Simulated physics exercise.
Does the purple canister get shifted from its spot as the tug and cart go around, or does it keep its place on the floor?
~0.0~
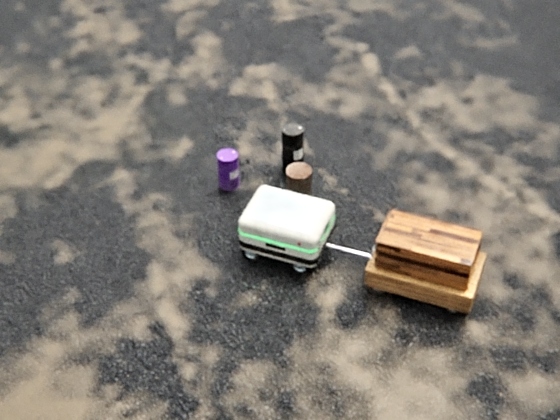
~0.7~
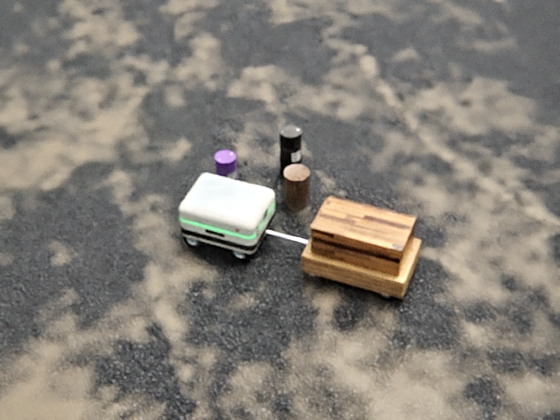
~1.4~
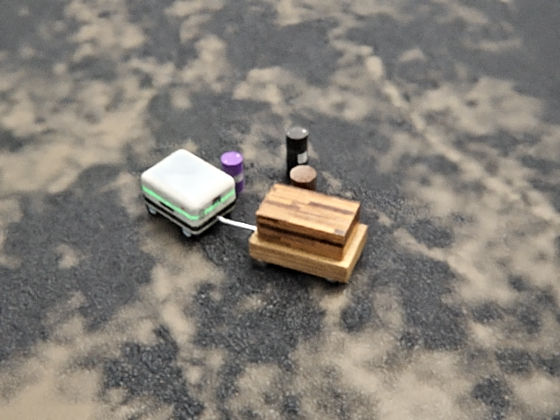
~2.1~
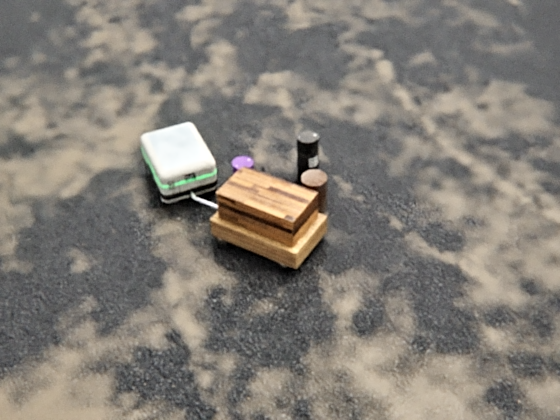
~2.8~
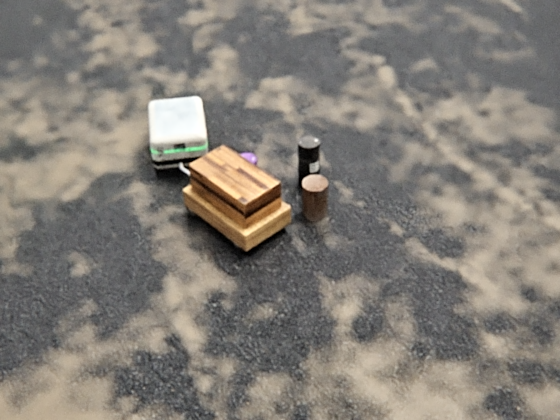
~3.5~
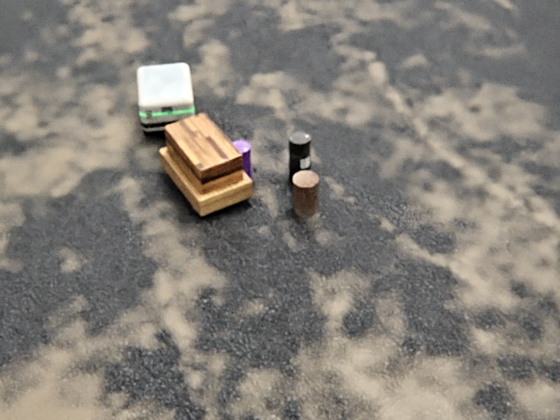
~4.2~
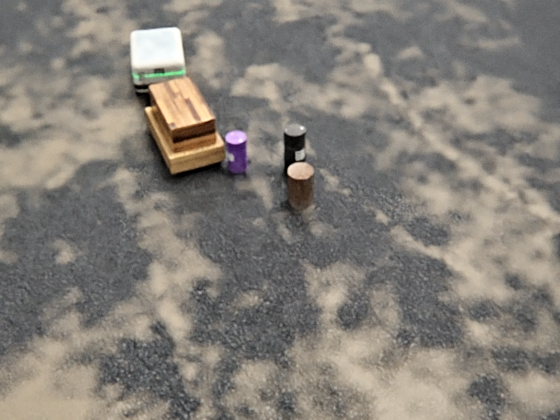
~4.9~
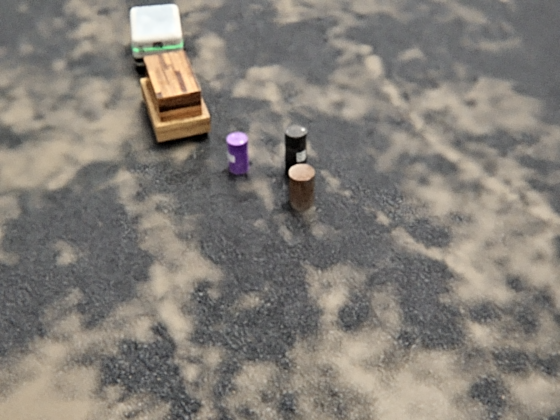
It gets shifted. The purple canister ends up a little farther back than where it began, though it is still standing.
At the start, a white tug with a green stripe is hitched to a wooden cart on a mottled dark and tan floor, with a purple canister, a black canister and a brown pail standing just behind them. The tug pulls the cart to the left, then curves right, away from the viewer. As the cart swings around after it, it partly hides the purple canister, which shifts a little farther back. The tug and cart straighten out and roll off toward the upper left, leaving all three pieces upright, the black canister and brown pail still in their places.
